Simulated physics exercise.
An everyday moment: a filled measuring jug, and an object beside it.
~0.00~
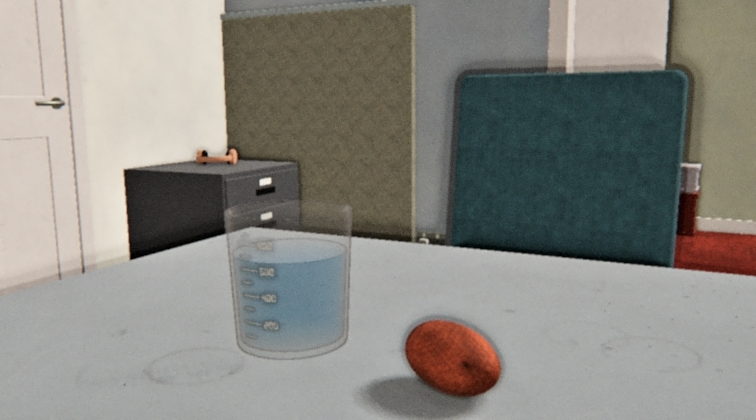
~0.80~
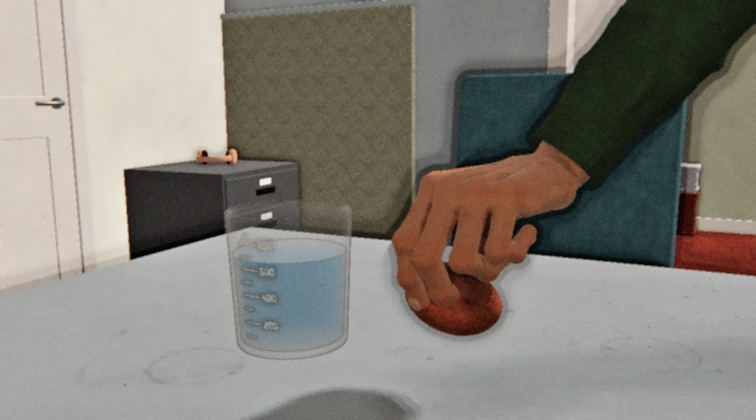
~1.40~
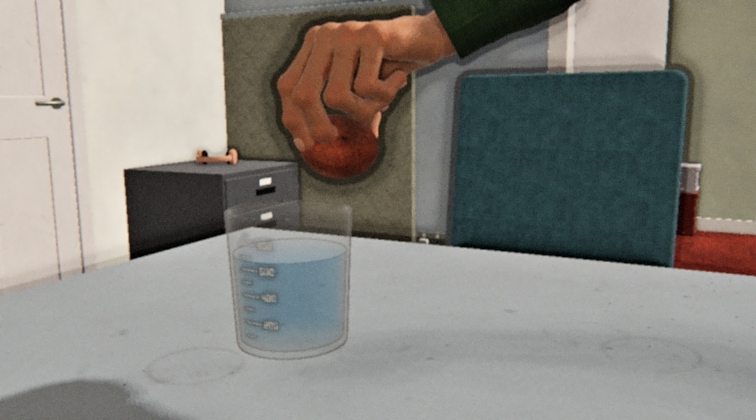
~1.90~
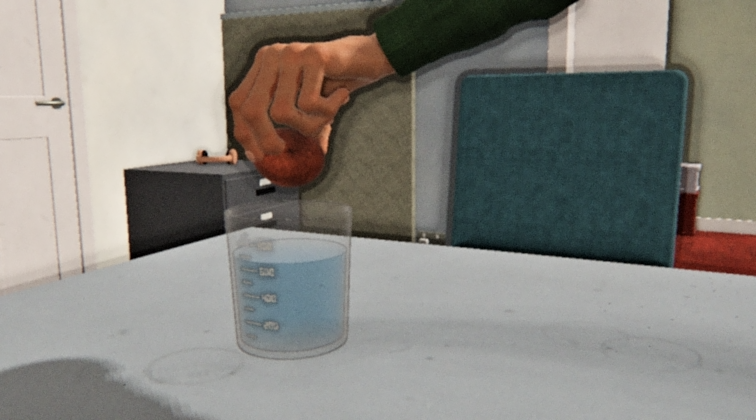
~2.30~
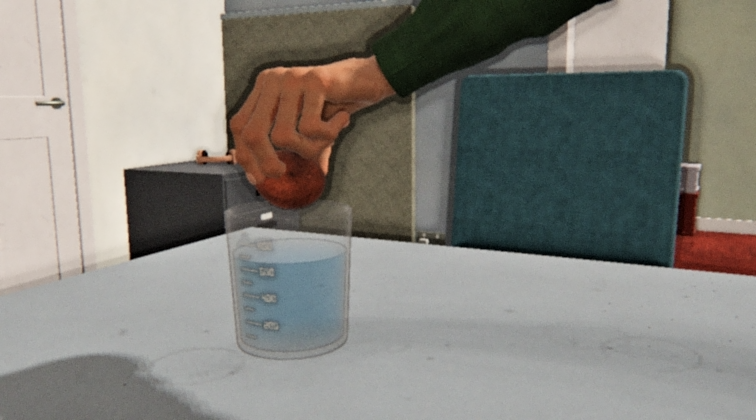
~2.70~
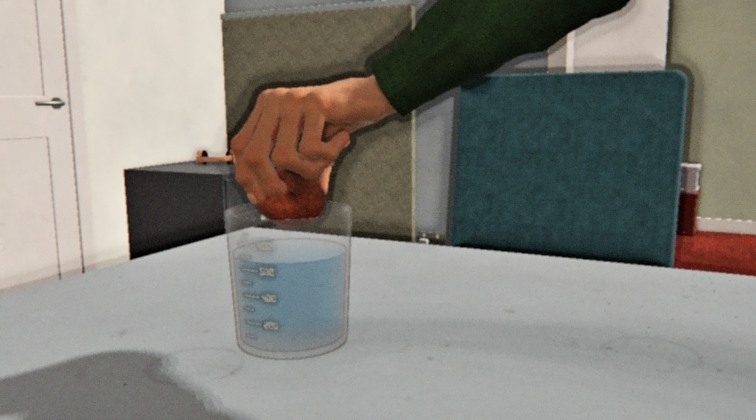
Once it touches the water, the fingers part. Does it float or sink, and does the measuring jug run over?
The thing goes to the bottom; the measuring jug has room for it.
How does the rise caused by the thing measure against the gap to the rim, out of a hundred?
Near 40 in a hundred.
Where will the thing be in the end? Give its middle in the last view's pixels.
Close to (292, 305).
After 3.0 s, the potato enters the water; the measuring jug is about three quarters full.
After 3.4 s, the potato goes on down; the measuring jug is about three quarters full.
After 5.0 s, the potato lies on the bottom; the measuring jug is about three quarters full; nothing is spilt.
